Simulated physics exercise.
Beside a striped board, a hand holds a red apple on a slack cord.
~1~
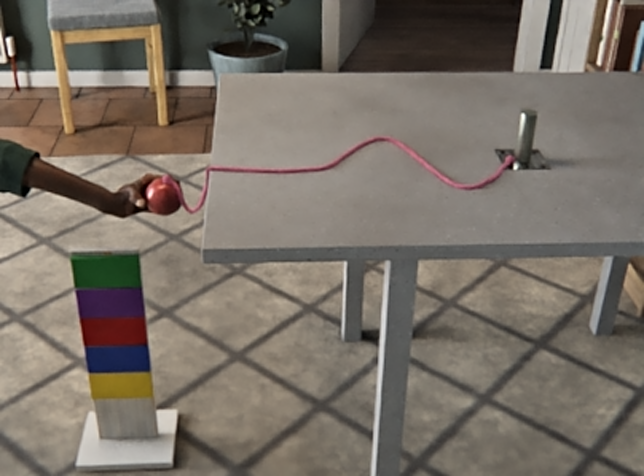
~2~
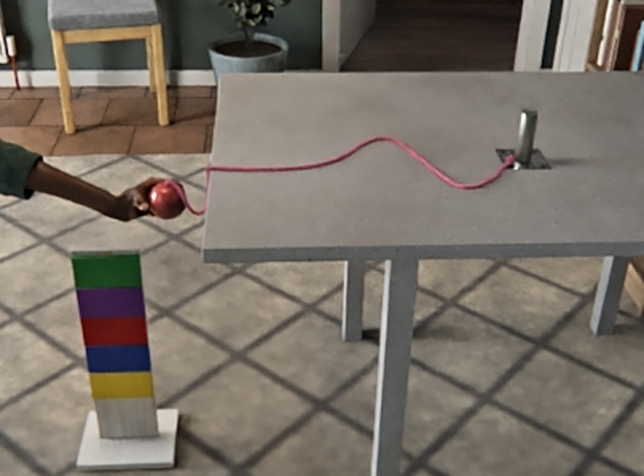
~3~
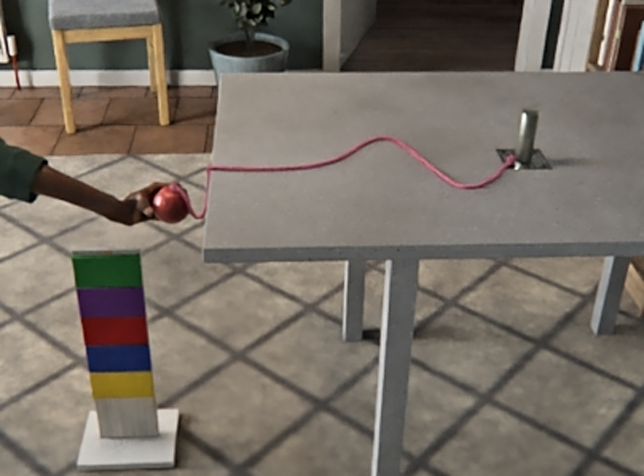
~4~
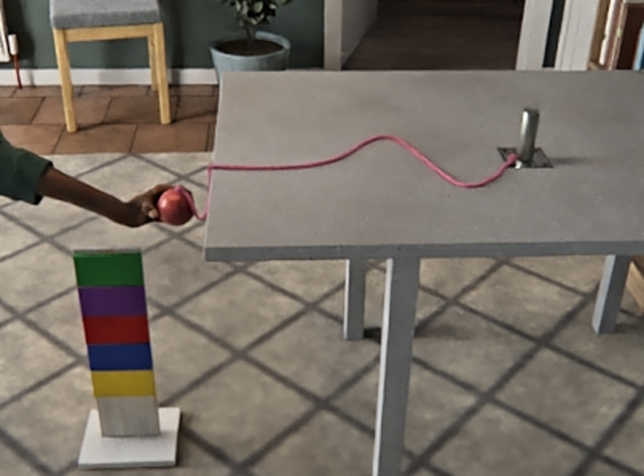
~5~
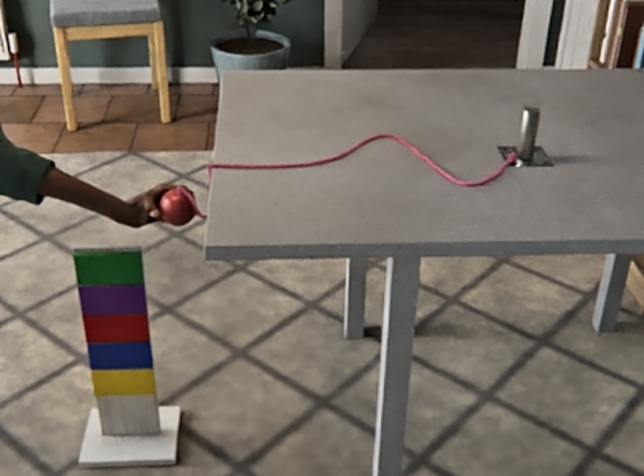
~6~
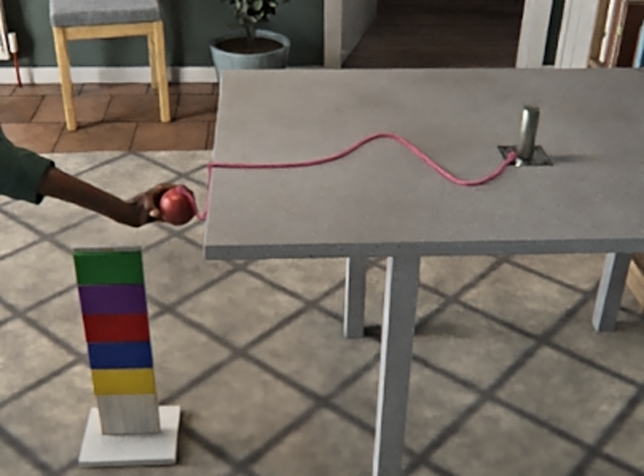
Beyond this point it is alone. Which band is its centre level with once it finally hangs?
Blue.
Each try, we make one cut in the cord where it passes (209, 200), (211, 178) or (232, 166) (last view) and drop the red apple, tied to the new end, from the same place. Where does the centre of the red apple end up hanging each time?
(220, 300), (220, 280), (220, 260).
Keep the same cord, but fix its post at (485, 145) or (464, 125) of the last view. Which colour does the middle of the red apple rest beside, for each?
Yellow; yellow.
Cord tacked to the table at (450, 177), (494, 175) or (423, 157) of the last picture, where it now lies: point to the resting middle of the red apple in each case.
In order of the tries: About (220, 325), about (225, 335), about (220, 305).
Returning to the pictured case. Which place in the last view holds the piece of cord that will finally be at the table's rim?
The spot located at (334, 158) in the last picture.
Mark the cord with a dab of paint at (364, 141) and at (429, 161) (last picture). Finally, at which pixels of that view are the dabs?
Point one to (265, 159), point two to (368, 157).
A little later, apple near (240, 353); level with blue.
Next, apple near (214, 363); level with blue.
When it is over, apple near (225, 363); level with blue. Its middle rests at the blue band.
